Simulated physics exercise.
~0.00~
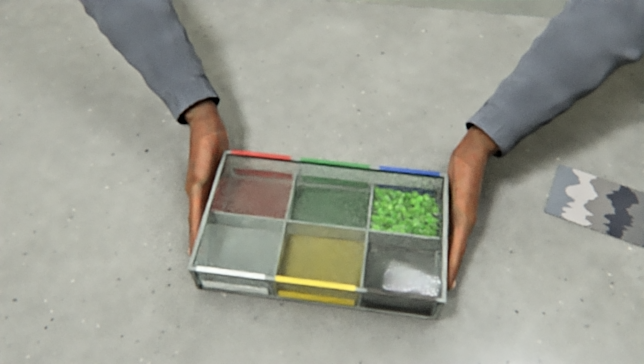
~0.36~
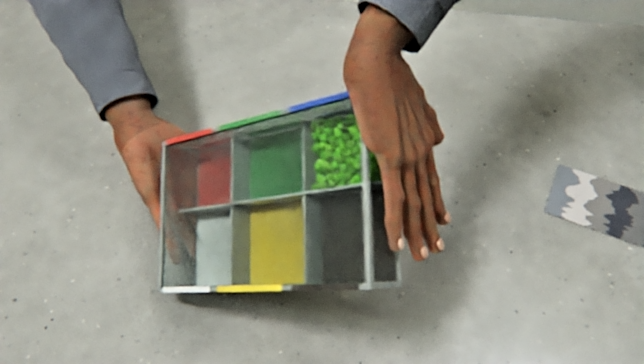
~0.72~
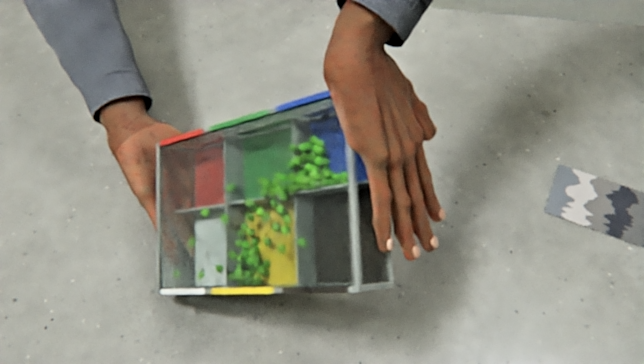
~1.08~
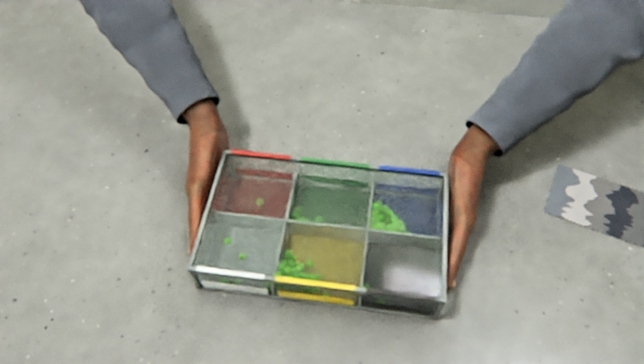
On a grey tabletop, hands tilting a clear-lidded sorting box and lowering it, green peas spilling from blue mostly into yellow.
